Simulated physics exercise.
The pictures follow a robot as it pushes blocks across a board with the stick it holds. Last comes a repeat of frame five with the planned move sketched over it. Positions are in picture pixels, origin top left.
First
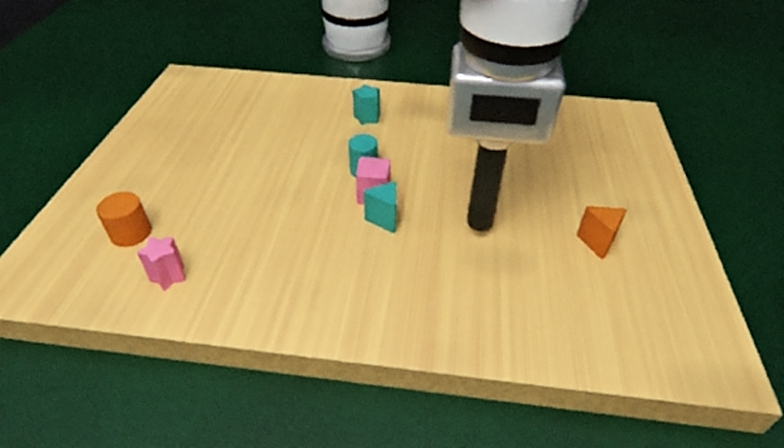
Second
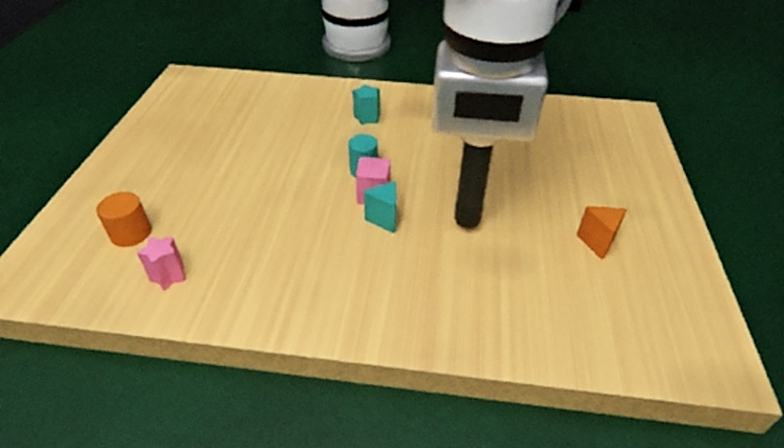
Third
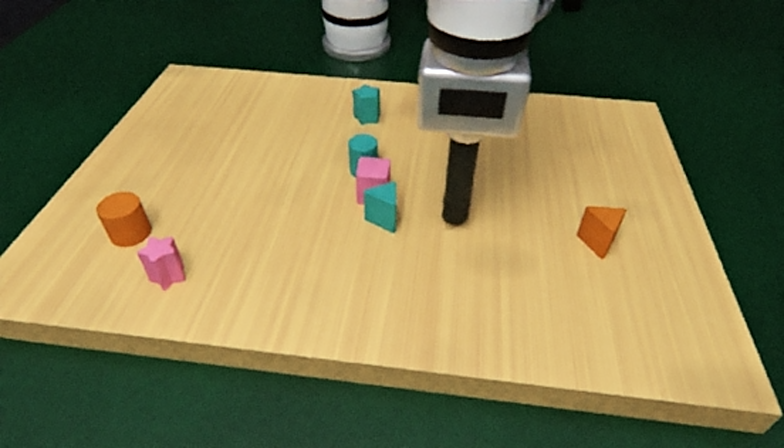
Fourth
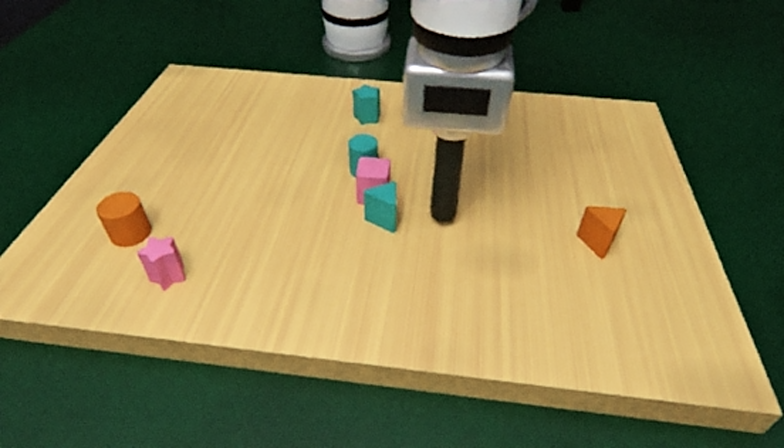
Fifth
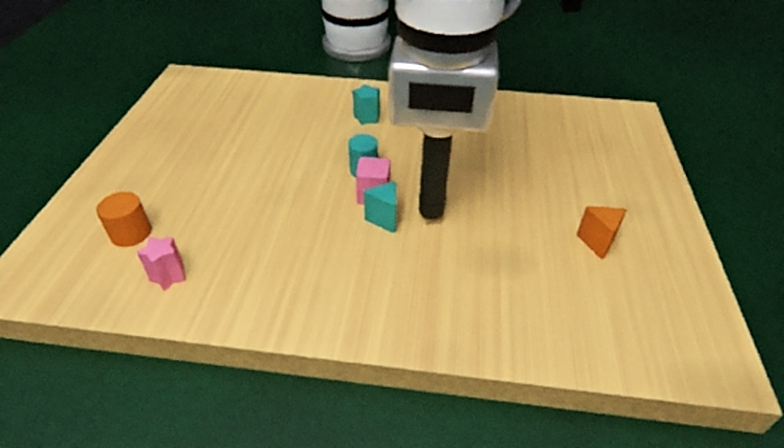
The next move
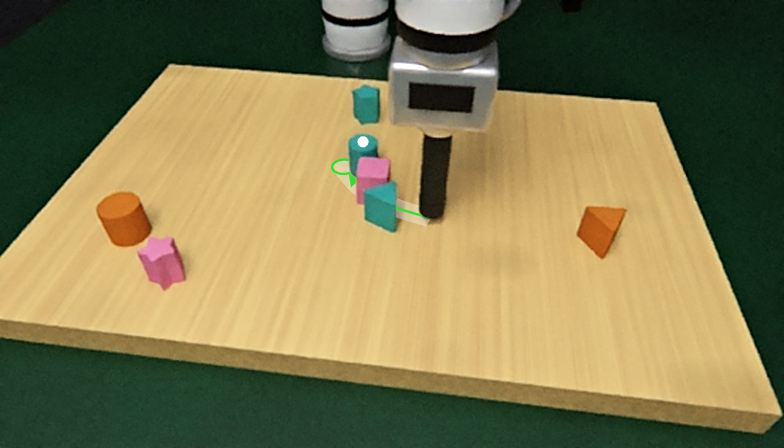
A robot arm holding a dark stick upright moved slowly left over a wooden board, drawing closer to a turquoise triangle, while the scattered turquoise, pink and orange blocks all stayed still.
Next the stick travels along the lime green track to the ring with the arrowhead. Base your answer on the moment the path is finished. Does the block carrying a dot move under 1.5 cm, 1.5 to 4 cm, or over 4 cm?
1.5-4 cm.
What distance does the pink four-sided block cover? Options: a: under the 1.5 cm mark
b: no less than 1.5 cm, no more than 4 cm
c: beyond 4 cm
Correct choice: C.
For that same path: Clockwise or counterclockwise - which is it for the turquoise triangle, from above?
Viewed from overhead, the turquoise triangle winds up turned anticlockwise.
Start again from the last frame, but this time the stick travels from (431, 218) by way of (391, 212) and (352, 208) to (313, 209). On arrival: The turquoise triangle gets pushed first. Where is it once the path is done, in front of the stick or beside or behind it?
It slides aside on the way.
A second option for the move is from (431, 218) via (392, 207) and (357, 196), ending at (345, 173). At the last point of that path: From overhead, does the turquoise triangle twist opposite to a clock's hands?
Yes.
Path on the board, from (431, 218) via (392, 206) and (362, 188), ending at (344, 167); the dot is on the turquoise circular block.
The first path, step by step. One third of the way, stick (392, 199); pink four-sided block (368, 164); turquoise triangle (377, 191), turned 40° anticlockwise.
Two thirds of the way, stick (362, 181); turquoise circular block (363, 139); pink four-sided block (336, 152), turned 20° clockwise; turquoise triangle (375, 190), turned 50° anticlockwise.
At the end, stick (343, 160); turquoise circular block (362, 128); pink four-sided block (315, 142), turned 25° anticlockwise; turquoise triangle (375, 190), turned 50° anticlockwise.
